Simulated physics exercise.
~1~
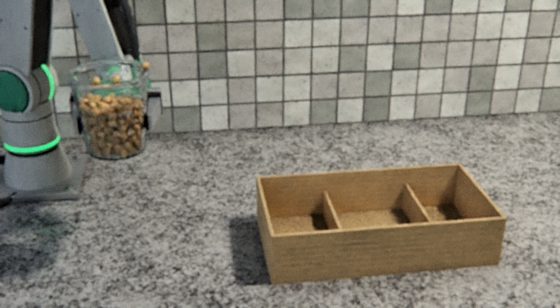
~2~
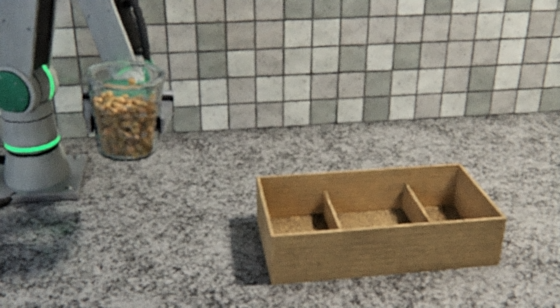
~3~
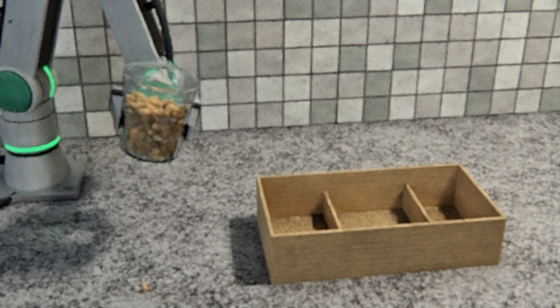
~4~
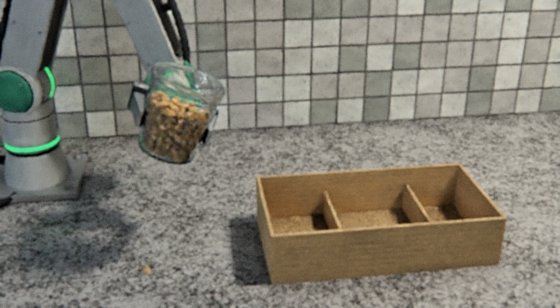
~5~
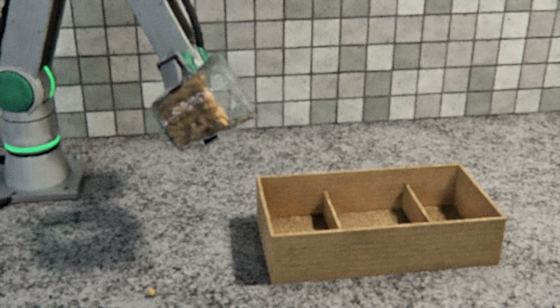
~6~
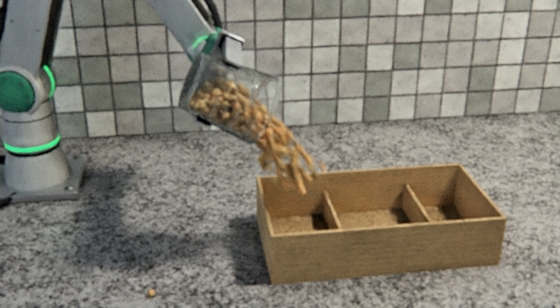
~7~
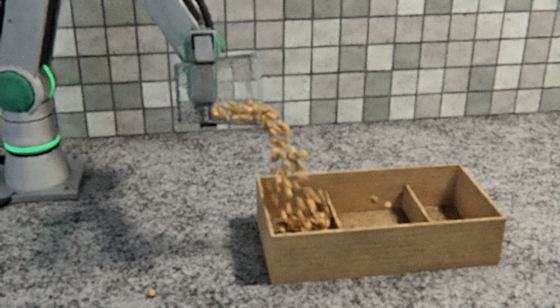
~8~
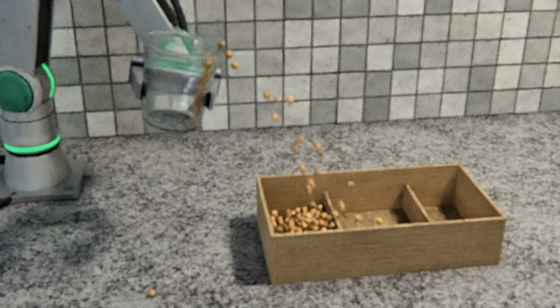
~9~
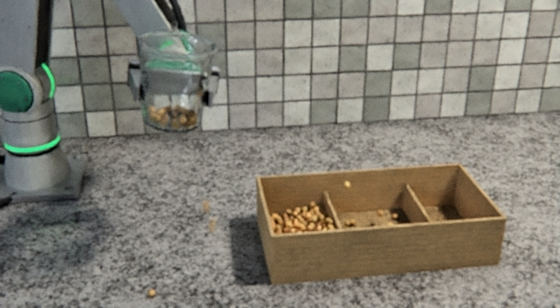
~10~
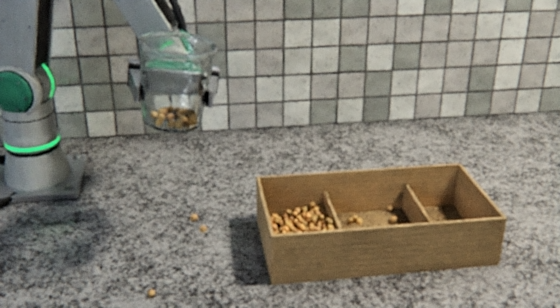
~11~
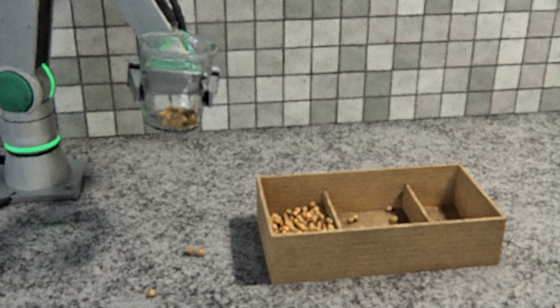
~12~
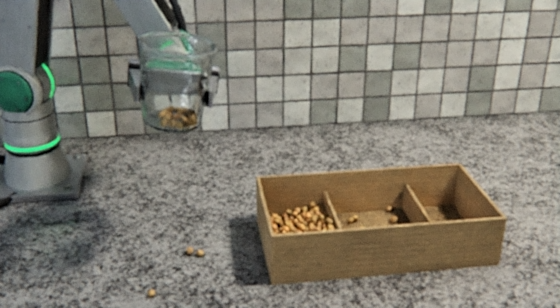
A robot arm carried a clear tumbler of dried chickpeas to the right, tipped it over a divided wooden box, then swung it back nearly upright, leaving most in the left section, a few in the middle, some in the tumbler and several on the counter.
